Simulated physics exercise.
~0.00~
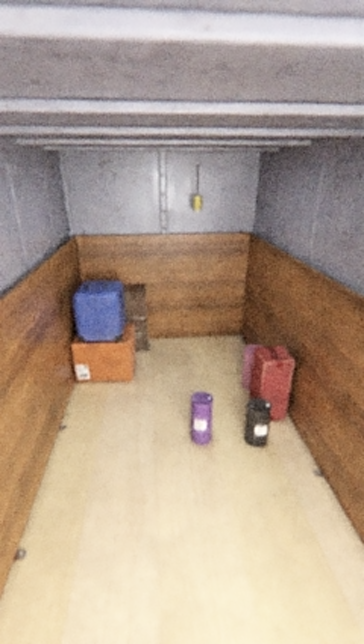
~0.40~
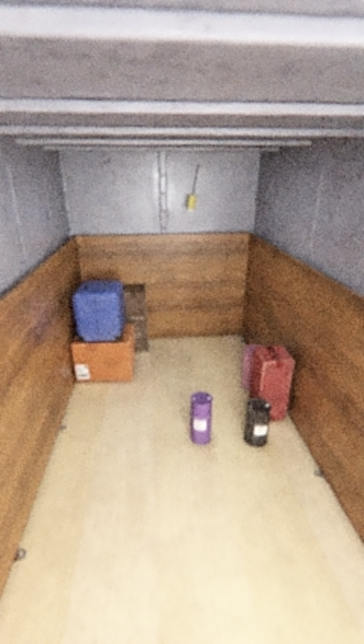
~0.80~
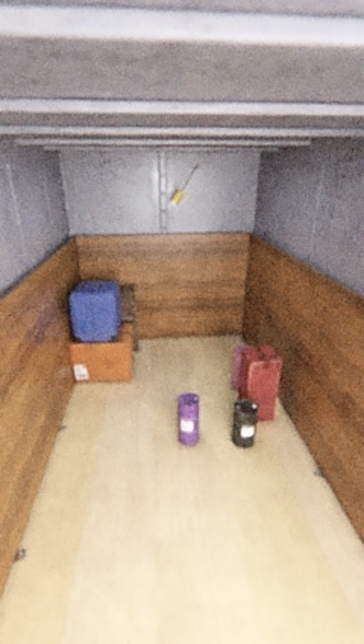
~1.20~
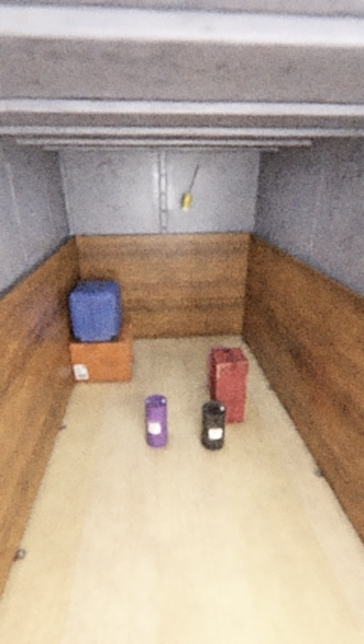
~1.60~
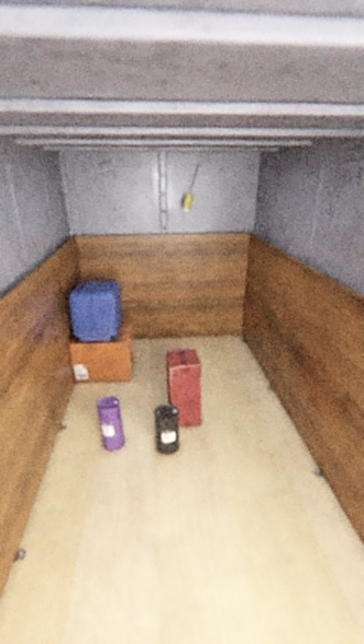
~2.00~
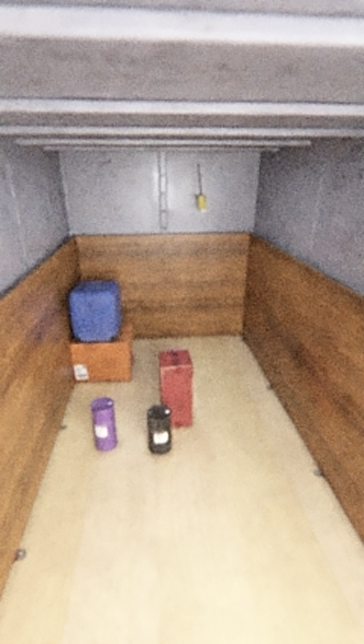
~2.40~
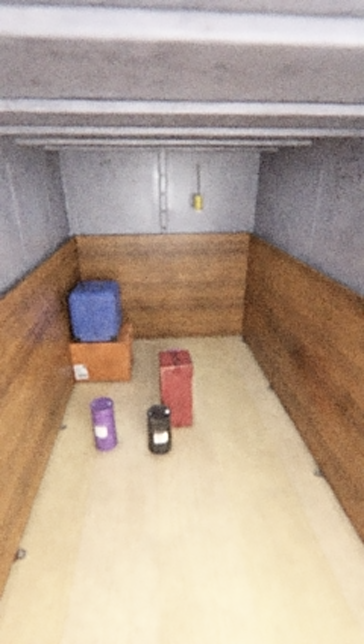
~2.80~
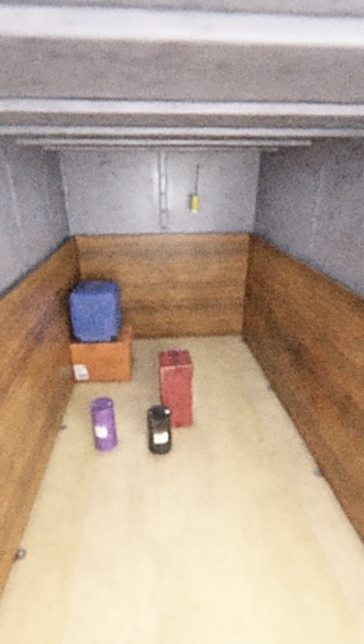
A red box slides leftward across the pale floor of a cargo bay with wood-panelled lower walls, seen from behind and facing the front wall. At first it stands at the right with a pink canister behind it and purple and black canisters nearby, while a blue case rests on an orange box at the left, beside a brown box. The load on the right starts gliding left, upright, as a yellow tag hanging on the front wall swings. The brown box slips from view behind the orange one, then the pink canister disappears behind the red box. Finally, the purple, black and red items stand still left of centre, and the orange box has stayed put.
